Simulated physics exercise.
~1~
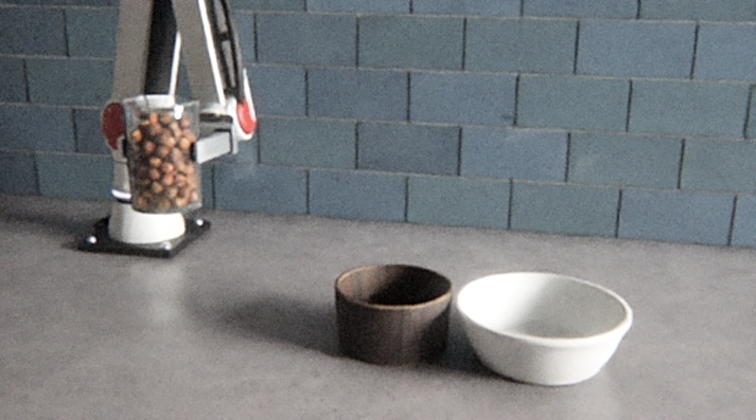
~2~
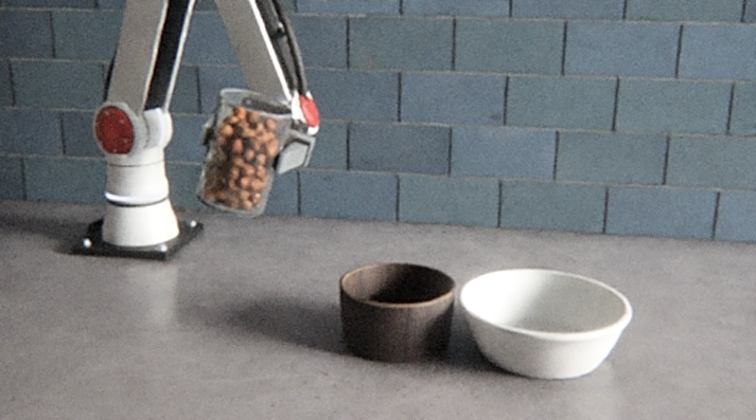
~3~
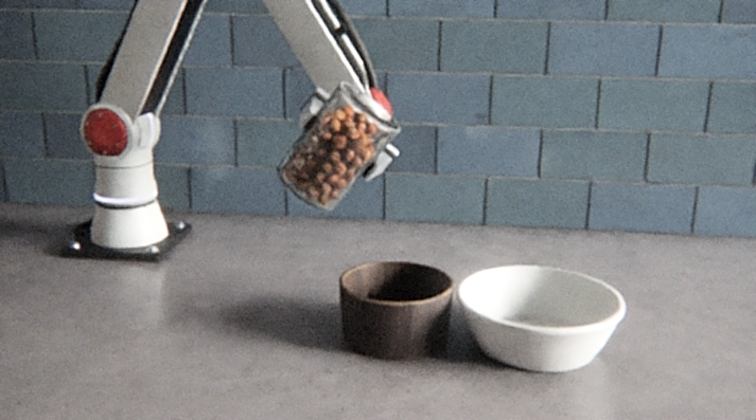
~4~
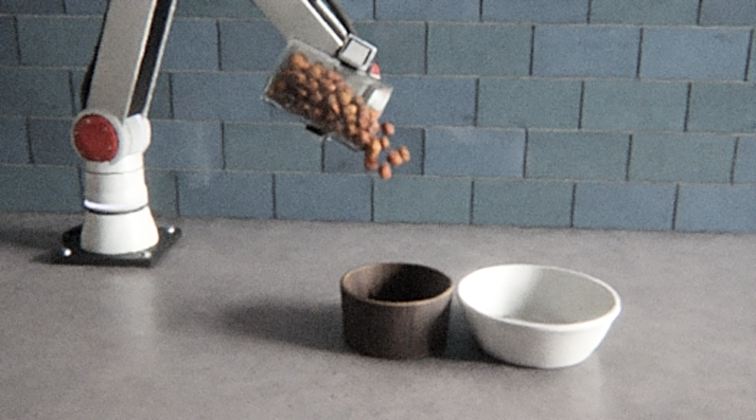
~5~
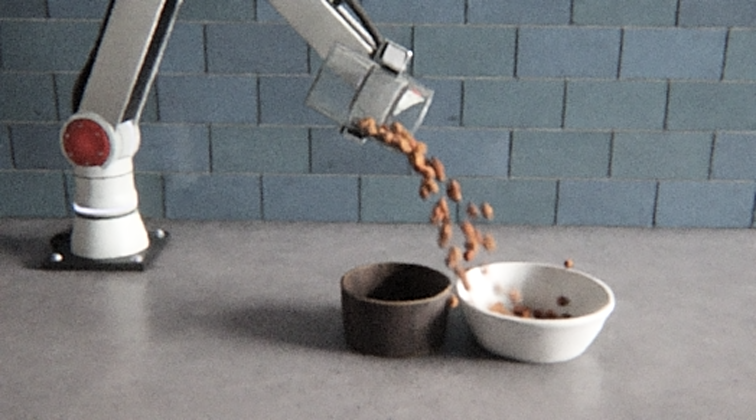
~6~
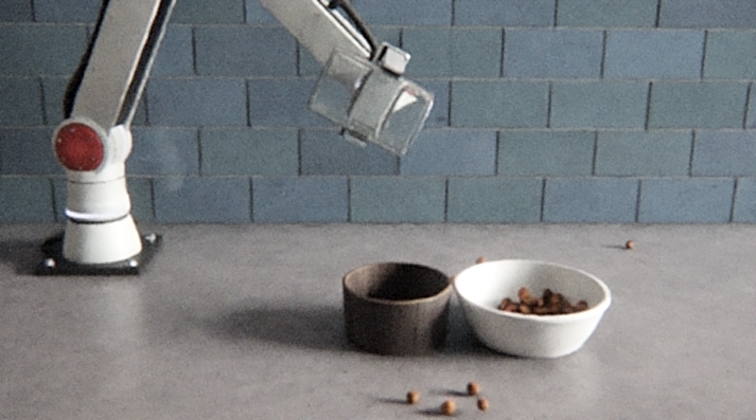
Robot arm carrying a clear tumbler of hazelnuts rightward and tipping it, most landing in the white bowl, a few scattering on the table.
